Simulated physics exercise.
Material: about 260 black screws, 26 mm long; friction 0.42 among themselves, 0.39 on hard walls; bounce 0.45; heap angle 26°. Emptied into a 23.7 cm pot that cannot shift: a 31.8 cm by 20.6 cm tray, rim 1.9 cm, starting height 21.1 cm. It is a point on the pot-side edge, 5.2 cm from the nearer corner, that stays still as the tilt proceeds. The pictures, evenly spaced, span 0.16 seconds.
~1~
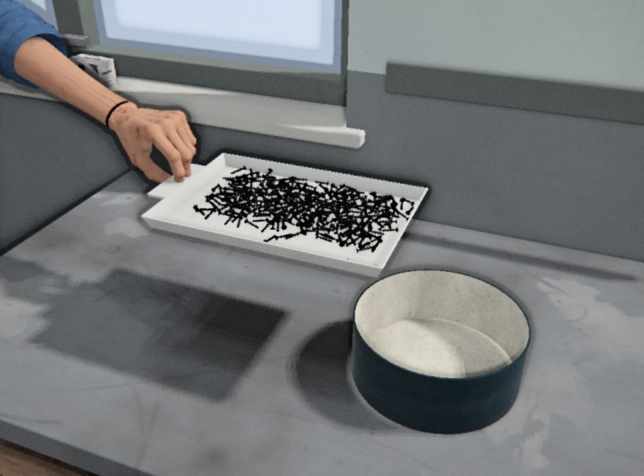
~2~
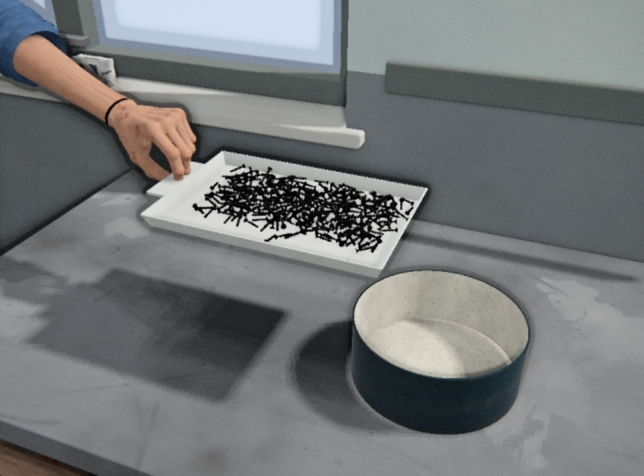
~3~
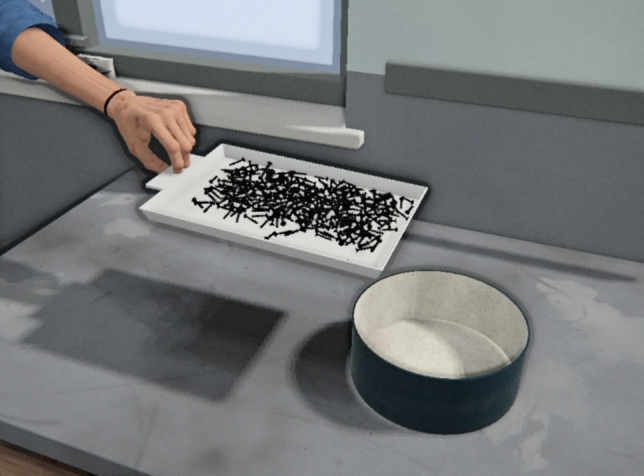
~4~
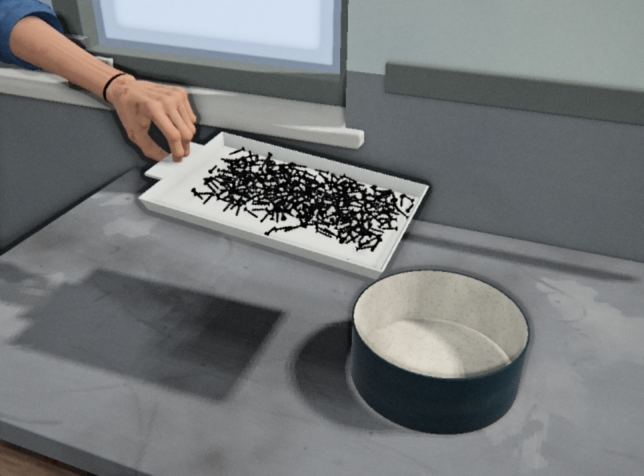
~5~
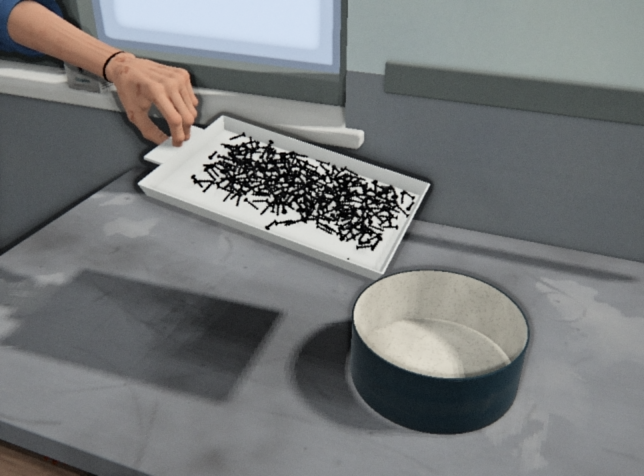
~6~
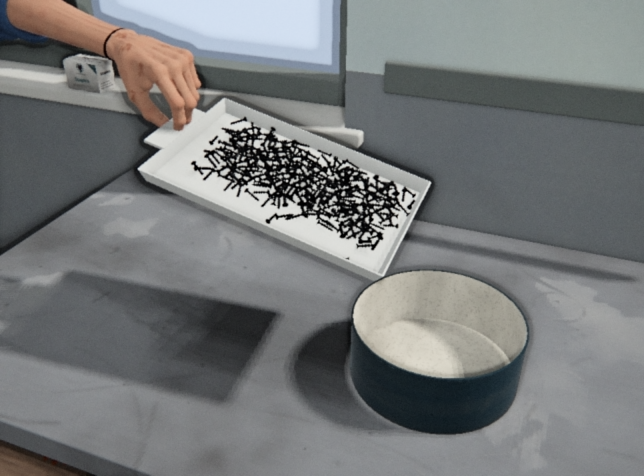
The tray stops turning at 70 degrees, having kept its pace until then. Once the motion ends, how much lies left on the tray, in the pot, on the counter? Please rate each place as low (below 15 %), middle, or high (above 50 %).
Tray: Low, pot: High, counter: Middle.
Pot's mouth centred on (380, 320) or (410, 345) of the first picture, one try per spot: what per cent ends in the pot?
Estimates: 40 % and 95 %, in that order.
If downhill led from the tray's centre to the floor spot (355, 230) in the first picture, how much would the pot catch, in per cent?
My best guess is some 90 per cent.
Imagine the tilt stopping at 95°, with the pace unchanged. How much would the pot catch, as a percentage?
Result: Close to 75 %.
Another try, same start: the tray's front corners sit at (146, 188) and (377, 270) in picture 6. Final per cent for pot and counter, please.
Pot: 35, counter: 65.
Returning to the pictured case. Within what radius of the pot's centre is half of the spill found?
About 20 centimetres.
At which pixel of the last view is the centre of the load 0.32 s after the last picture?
Near (378, 196).
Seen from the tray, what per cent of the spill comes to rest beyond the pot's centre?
Roughly 90 per cent.
Then, 0.20 s after the last picture, tilt 45 degrees; the tray holds 100 %, the pot 0 %.
Then, 0.32 s after the last picture, tilt 62 degrees; the tray holds 100 %, the pot 0 %.
Then, 0.58 s after the last picture, tilt 70 degrees; the tray holds 5 %, the pot 50 %.
In the end, tray 0 %, pot 65 %, counter 35 %.
